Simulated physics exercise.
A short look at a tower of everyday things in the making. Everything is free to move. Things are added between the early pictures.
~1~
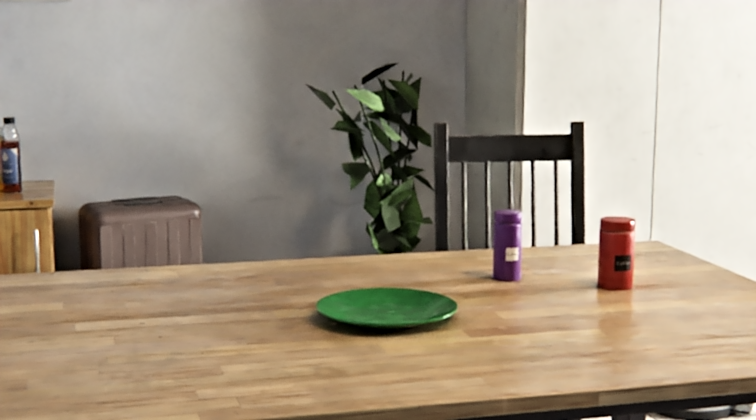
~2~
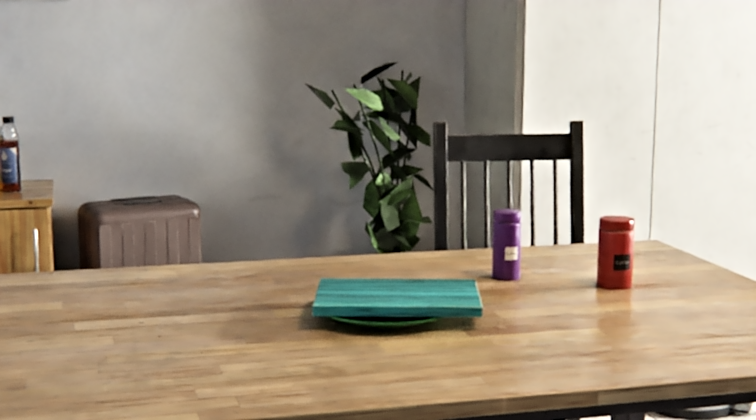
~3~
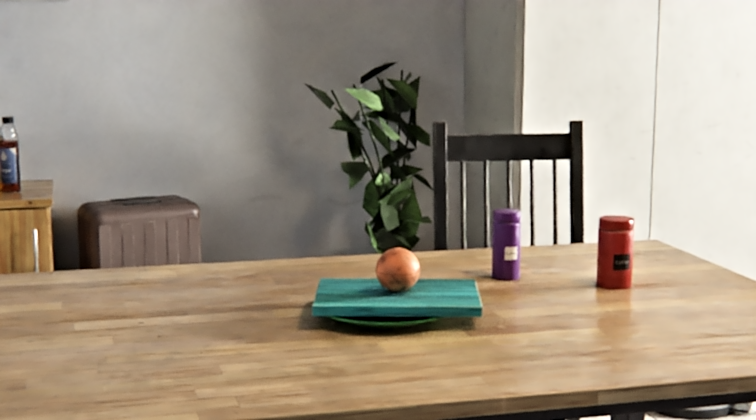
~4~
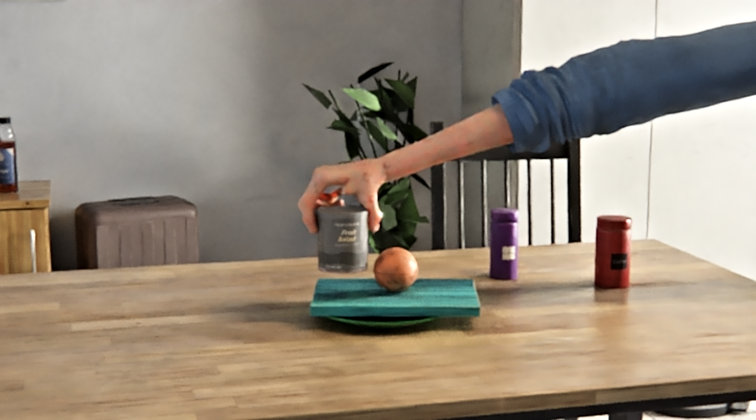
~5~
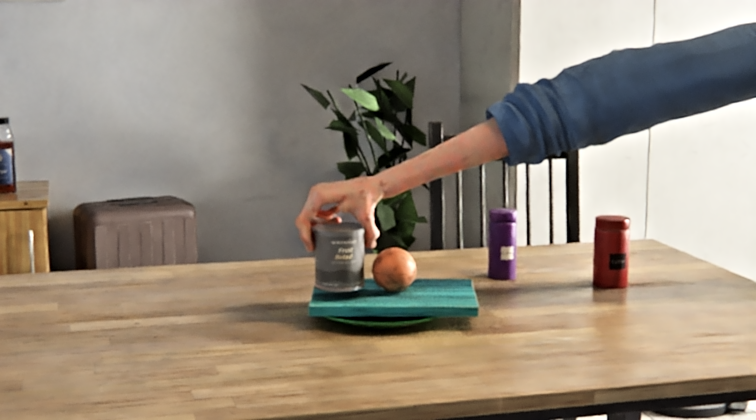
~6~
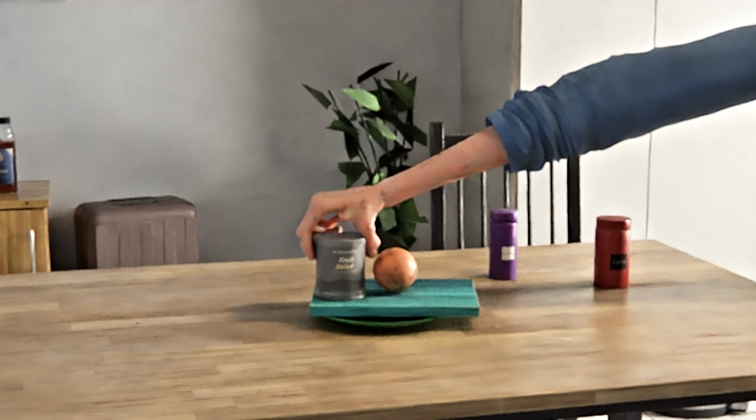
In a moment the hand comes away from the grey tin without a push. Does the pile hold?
Here the pile holds.
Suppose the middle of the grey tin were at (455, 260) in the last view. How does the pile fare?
Then it stays up.
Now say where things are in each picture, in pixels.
In the first frame, the last thing is not in view yet.
In the second frame, the last thing is not in view yet.
In the third frame, the last thing is not in view yet; red jar (615, 252).
The fourth frame shows on its way; grey tin (343, 239); turquoise board (395, 297).
The fifth frame shows on its way; grey tin (339, 256); purple shaker (503, 244).
The sixth frame shows set down, still held; grey tin (340, 266); orange ball (395, 270).
Then, 0.20 s past the last view, nothing moves.
Then, 0.40 s past the last view, grey tin resting near (340, 266).
Finally, all 6 still in place. Final places as the last picture's camera would see them, grey tin near (340, 266). The pile keeps its balance.
